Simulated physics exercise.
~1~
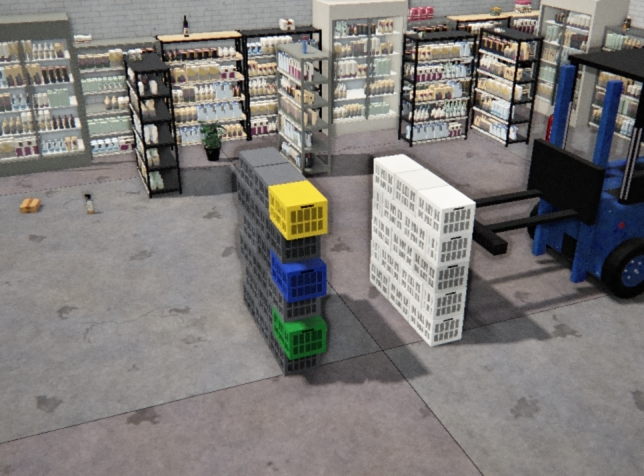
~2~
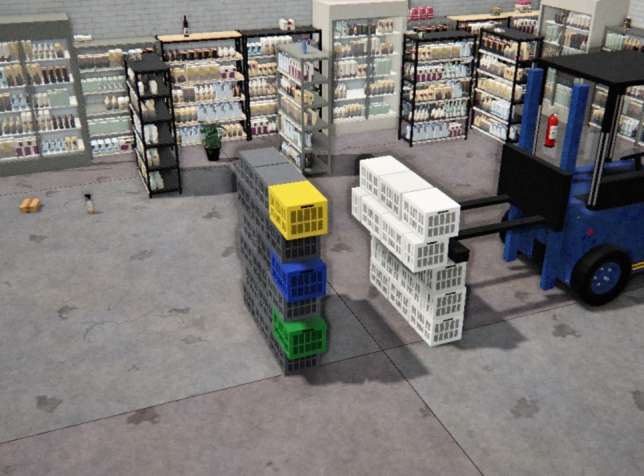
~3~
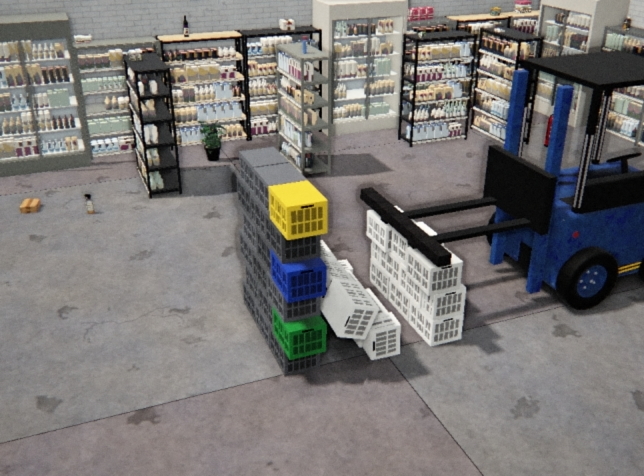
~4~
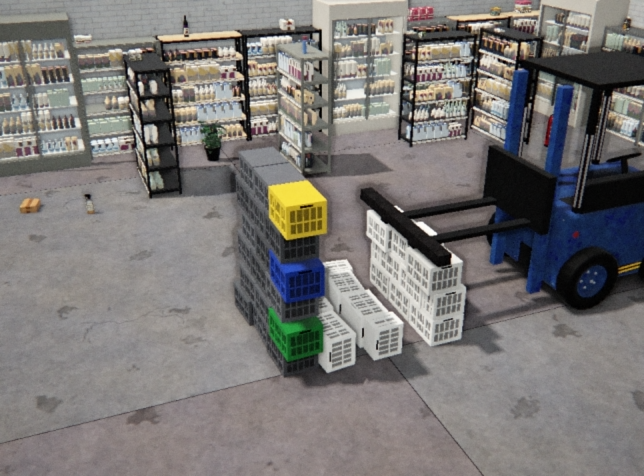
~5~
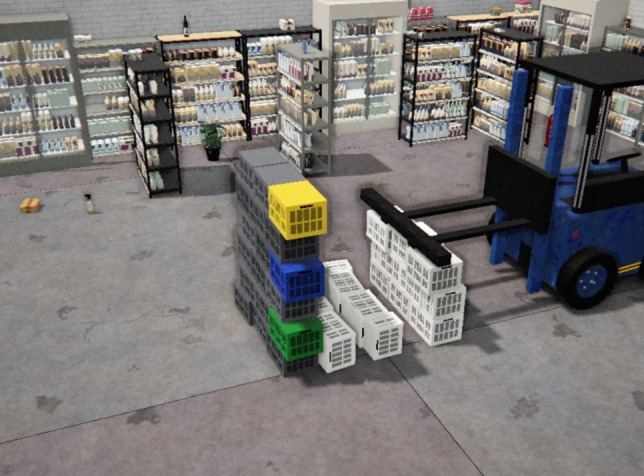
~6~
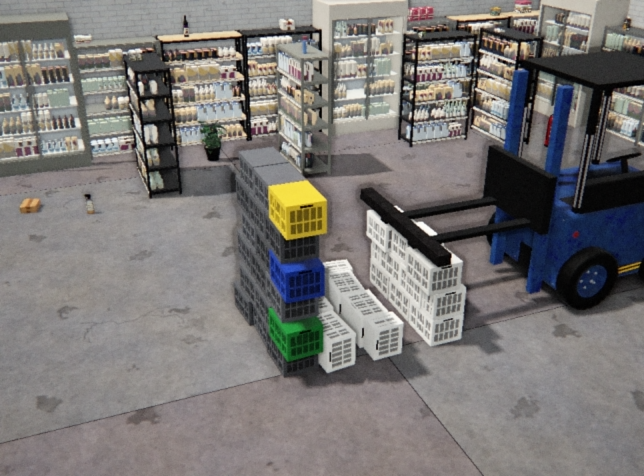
At first, a wall of pale crates stands beside a dark gray stack marked by yellow, blue and green crates, while a blue forklift waits at the right with its forks pointed toward them. The forklift drives left, and the dark beam on its forks shoves the upper pale crates out toward the gray stack. Several tip over the edge and tumble into the gap as the forklift stops. They settle on the floor between the walls, leaving a shortened pale wall beneath the beam. The gray stack stays standing, its yellow and blue crates still in place.
